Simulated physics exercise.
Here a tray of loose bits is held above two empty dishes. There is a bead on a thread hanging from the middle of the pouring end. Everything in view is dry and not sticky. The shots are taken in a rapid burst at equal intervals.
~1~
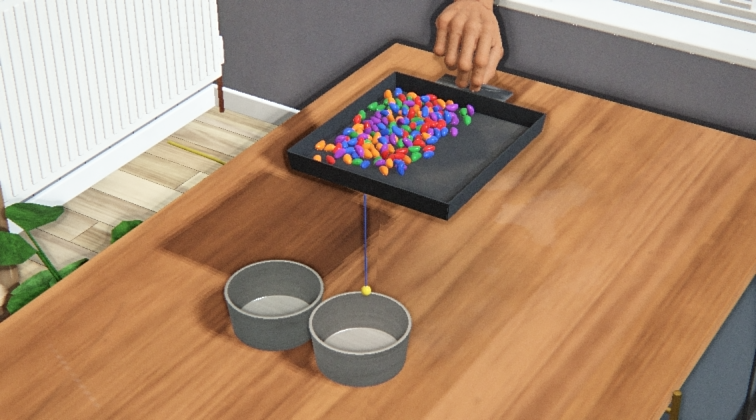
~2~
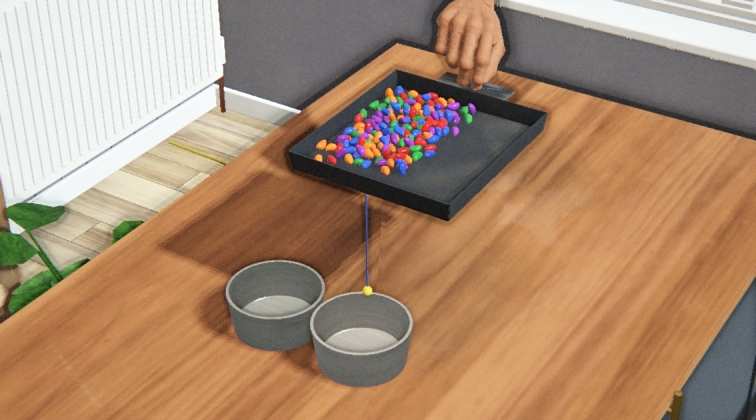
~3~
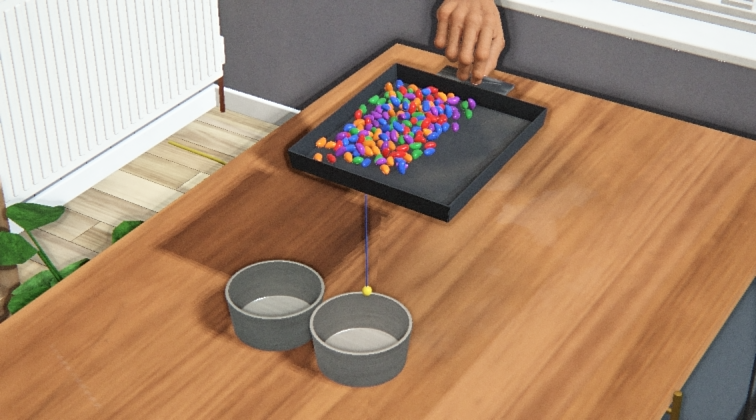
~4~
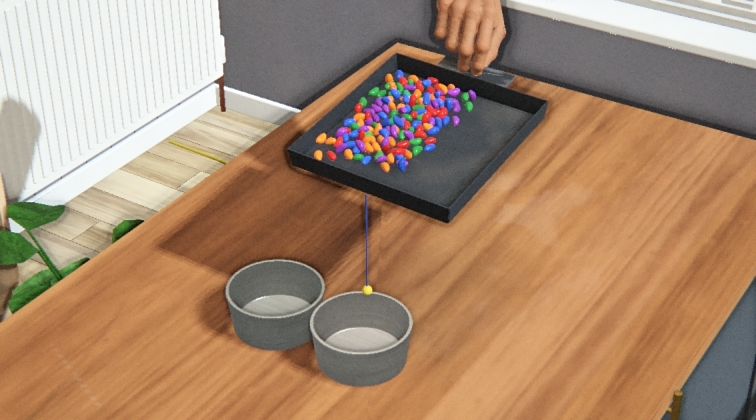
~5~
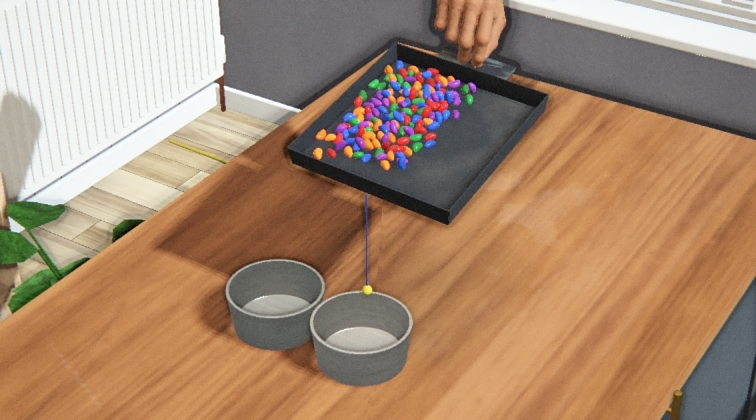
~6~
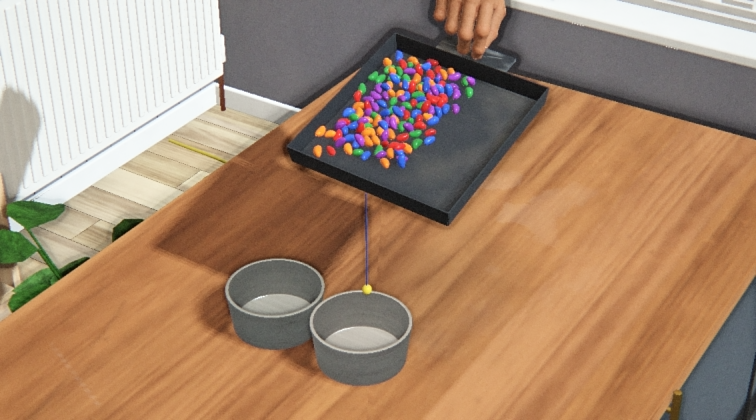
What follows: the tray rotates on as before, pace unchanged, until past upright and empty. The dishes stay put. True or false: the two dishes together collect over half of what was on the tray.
False, they collect less than half.
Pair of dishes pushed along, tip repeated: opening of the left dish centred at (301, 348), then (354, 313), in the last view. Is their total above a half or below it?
Short of half, then the bulk of it.
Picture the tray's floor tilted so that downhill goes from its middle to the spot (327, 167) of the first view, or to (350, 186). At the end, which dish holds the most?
Outcome one: The left side; outcome two: The left side.
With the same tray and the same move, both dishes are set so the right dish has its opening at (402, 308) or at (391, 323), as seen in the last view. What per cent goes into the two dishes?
In order: 20 percent and 50 percent.
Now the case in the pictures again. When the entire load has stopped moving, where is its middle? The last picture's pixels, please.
The centre ends up roughly at (401, 378).
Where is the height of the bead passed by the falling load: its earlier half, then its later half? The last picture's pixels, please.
First half (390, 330); second half (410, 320).
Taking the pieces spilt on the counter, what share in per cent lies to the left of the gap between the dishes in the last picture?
Looks like close to 10 per cent of it.
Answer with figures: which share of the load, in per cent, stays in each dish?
Per cent held at the end: Left dish 0, right dish 30.
Soon, tray tipped steeply; all on the tray.
A while on, tray tipped right over; nearly all on the tray; a stray few outside both.
Towards the end, tray tipped past a quarter turn; about a third in the right dish; about two thirds outside both.
Finally, tray tipped past a quarter turn; about a third in the right dish; none in the left dish; about two thirds outside both.
